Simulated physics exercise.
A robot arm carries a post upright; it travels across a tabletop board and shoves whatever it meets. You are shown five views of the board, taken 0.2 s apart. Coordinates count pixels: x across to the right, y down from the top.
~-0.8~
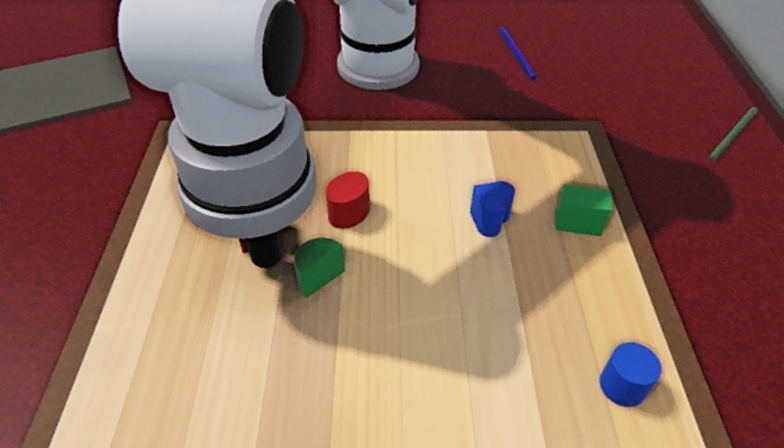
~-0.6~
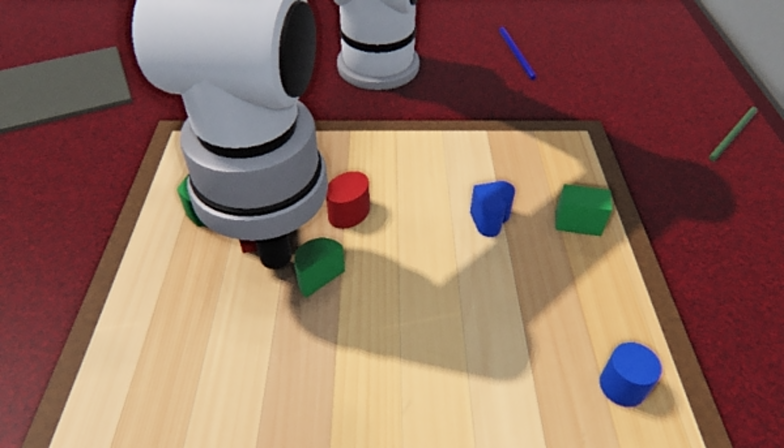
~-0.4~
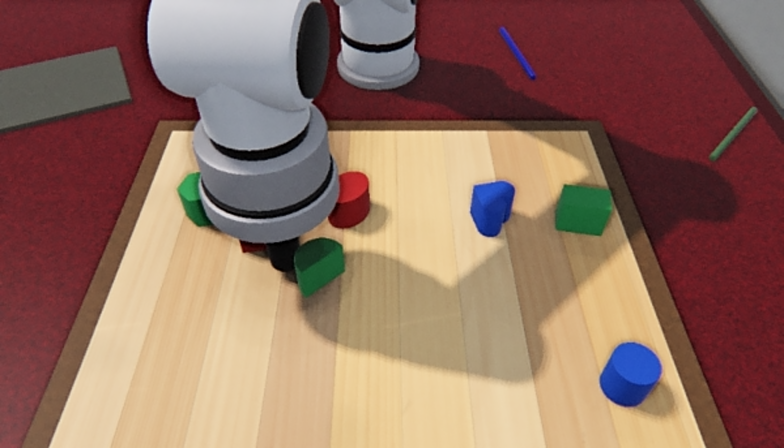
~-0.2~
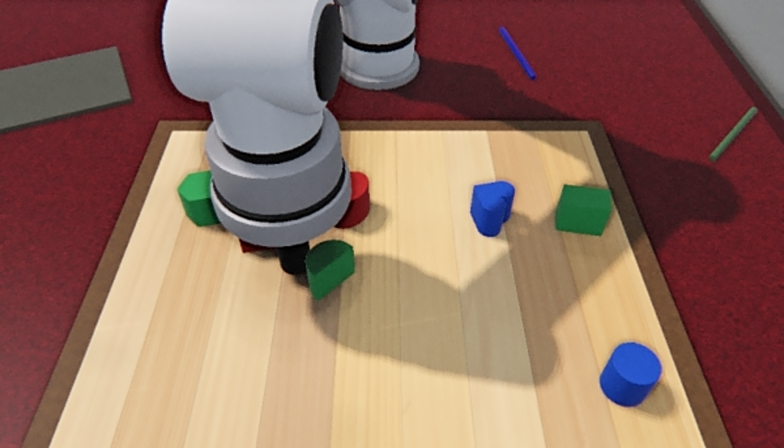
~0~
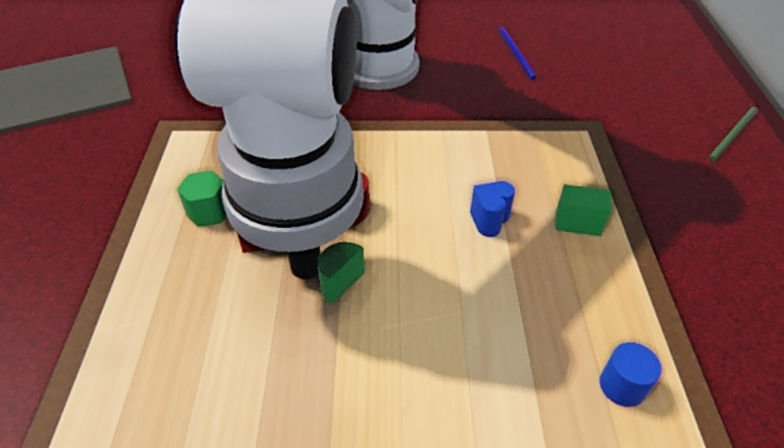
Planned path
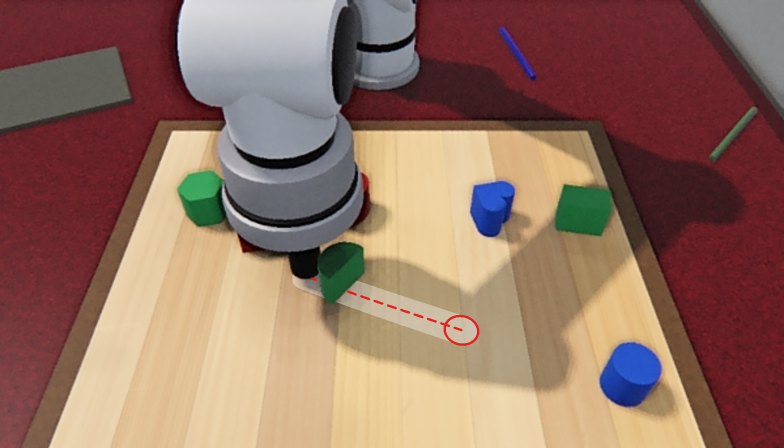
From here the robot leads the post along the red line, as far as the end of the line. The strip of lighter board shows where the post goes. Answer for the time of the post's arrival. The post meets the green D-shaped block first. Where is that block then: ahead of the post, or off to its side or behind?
I'd say it has come free.
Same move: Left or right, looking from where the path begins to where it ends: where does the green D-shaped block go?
Over to the left.
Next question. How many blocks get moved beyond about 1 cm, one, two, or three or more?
The push will move one block.
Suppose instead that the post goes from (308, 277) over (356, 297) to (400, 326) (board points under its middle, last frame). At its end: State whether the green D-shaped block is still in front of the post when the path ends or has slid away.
Slid off.
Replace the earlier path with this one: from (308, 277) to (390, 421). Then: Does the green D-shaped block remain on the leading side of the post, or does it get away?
The post will have lost it.
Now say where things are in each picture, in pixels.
The first frame shows post's lower end (267, 257); red square block hidden; green D-shaped block (315, 251).
The second frame shows post (276, 258); blocks still.
The third frame shows post (286, 260); blocks still.
The fourth frame shows post (296, 263); green D-shaped block (326, 254).
The fifth frame shows post (306, 267); red square block hidden; green D-shaped block (337, 256).
Drawn move, from (308, 277) directly to (461, 330).
What follows on the original path. One third of the way, post (358, 286); green D-shaped block (390, 263), turned 50° anticlockwise.
Two thirds of the way, post (409, 303); green D-shaped block (422, 262), turned 115° anticlockwise.
At the end, post (463, 321); red square block still; green D-shaped block (422, 262), turned 115° anticlockwise.
